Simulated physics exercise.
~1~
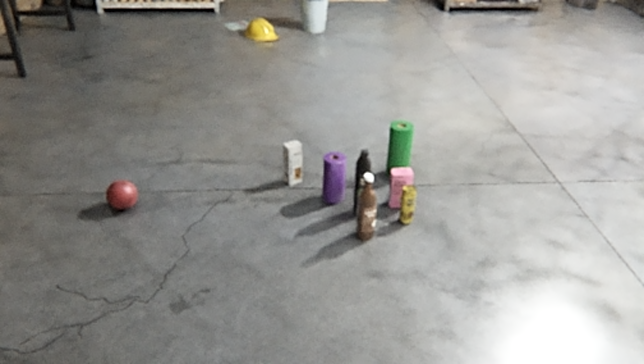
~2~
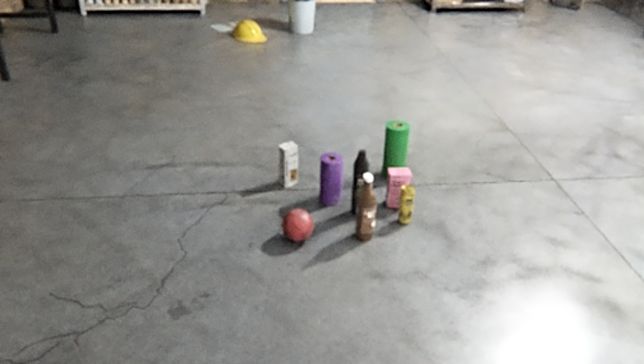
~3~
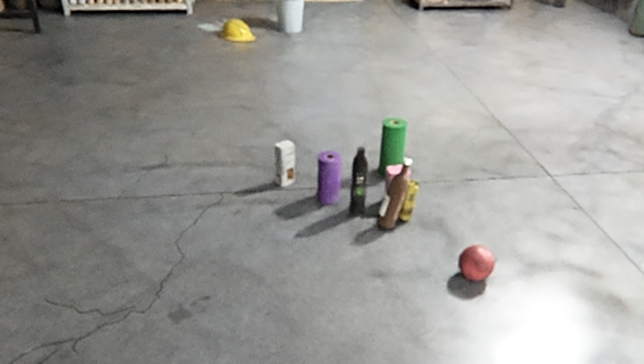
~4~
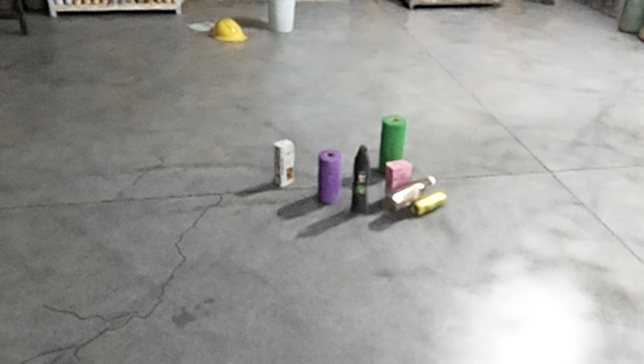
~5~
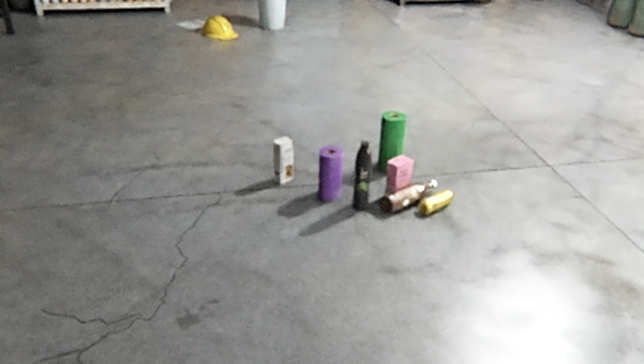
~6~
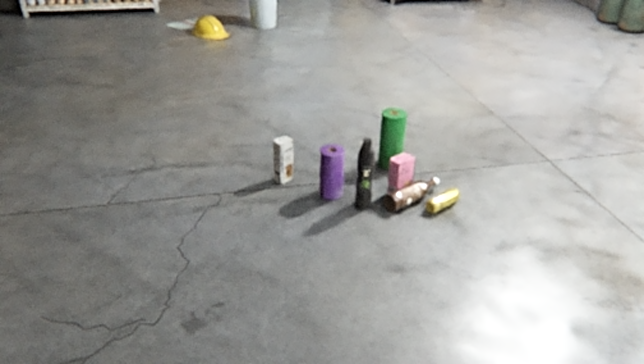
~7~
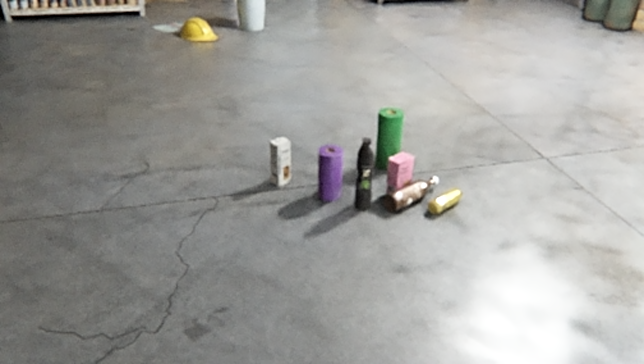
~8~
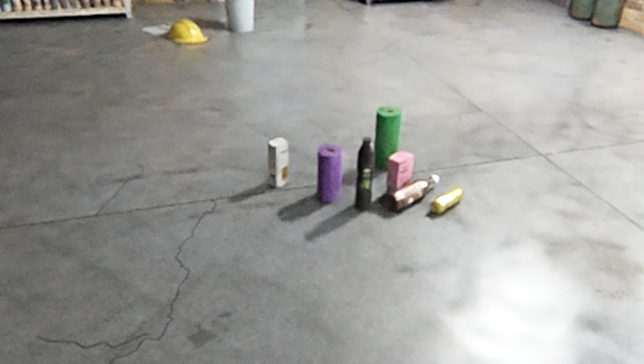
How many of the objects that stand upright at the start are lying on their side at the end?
Two of them are lying on their side at the end, the brown bottle and the yellow can.
